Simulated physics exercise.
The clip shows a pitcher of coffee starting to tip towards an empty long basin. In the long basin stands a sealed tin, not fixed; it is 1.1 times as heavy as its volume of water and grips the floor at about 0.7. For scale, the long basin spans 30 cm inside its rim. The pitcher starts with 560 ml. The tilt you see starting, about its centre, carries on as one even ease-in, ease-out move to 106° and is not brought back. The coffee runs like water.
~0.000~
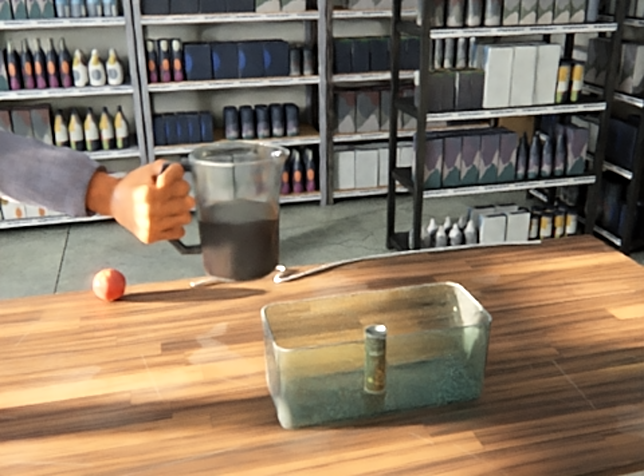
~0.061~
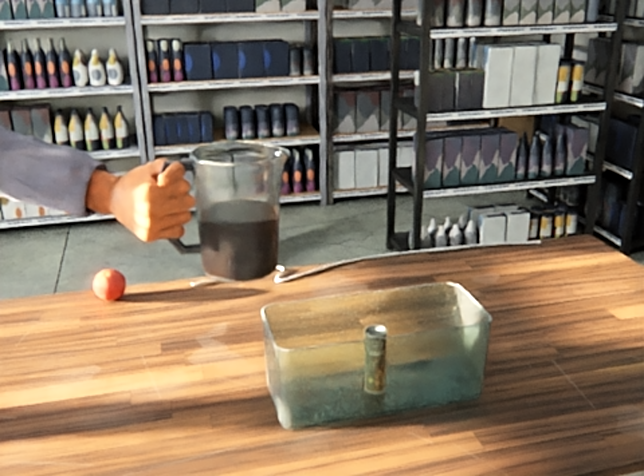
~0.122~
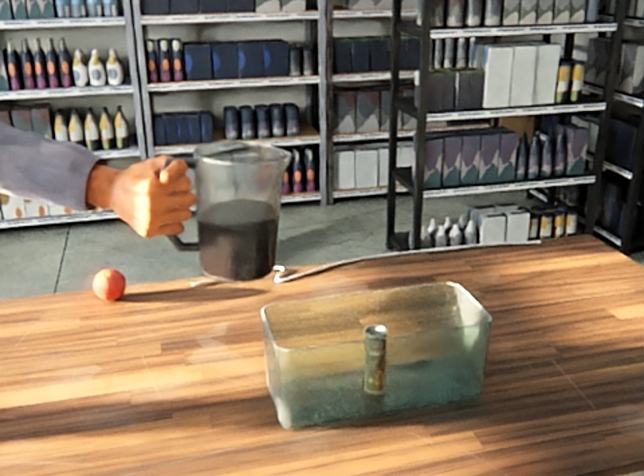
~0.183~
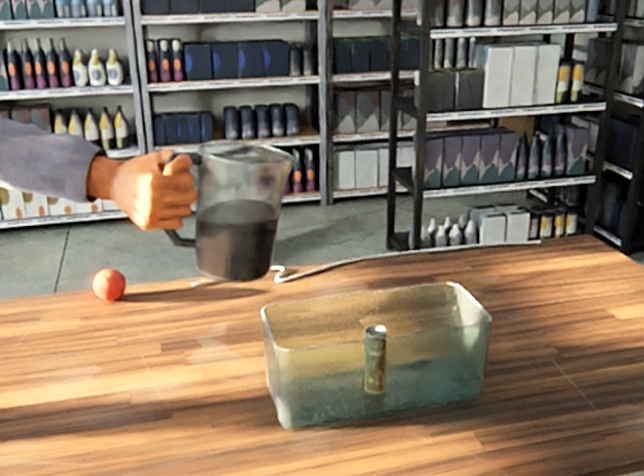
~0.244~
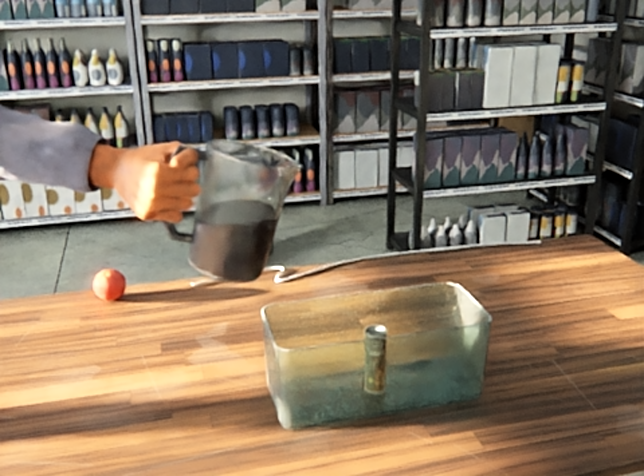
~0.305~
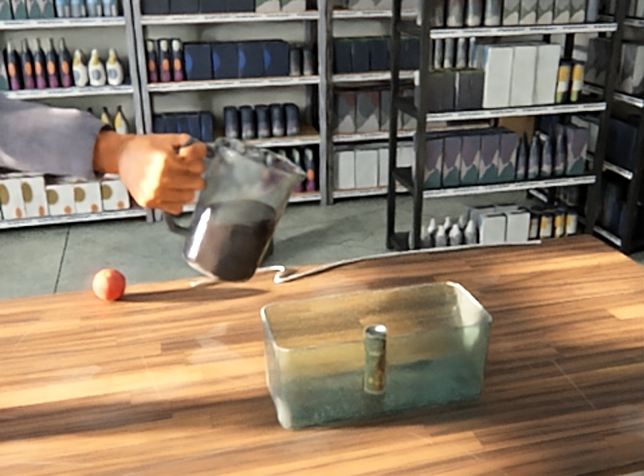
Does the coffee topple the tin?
The tin falls.
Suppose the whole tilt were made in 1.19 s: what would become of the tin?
The tin falls.
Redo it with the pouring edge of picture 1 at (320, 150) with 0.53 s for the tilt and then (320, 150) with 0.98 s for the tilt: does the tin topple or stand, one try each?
First it remains upright; then it remains upright.
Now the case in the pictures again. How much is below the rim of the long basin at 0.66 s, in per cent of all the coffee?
About 0 per cent.
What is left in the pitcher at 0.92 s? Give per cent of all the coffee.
Near 38 in a hundred.
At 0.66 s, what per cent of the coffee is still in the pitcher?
Near 96 in a hundred.
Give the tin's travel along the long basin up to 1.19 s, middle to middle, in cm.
Some 7 cm.
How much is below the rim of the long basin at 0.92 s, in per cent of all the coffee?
Near 34 in a hundred.
By 0.66 s the tilt is 80° and 95 per cent is still to pour; the tin stands where it began.
By 0.92 s the tilt is 105° and 38 per cent is still to pour; the tin stands 1 cm from where it began.
By 1.19 s the tilt is 106° and 4 per cent is still to pour; the tin leans 40°.
By 1.48 s the tilt is 106° and 0 per cent is still to pour; the tin lies on its side.
At rest the tin lies on its side.
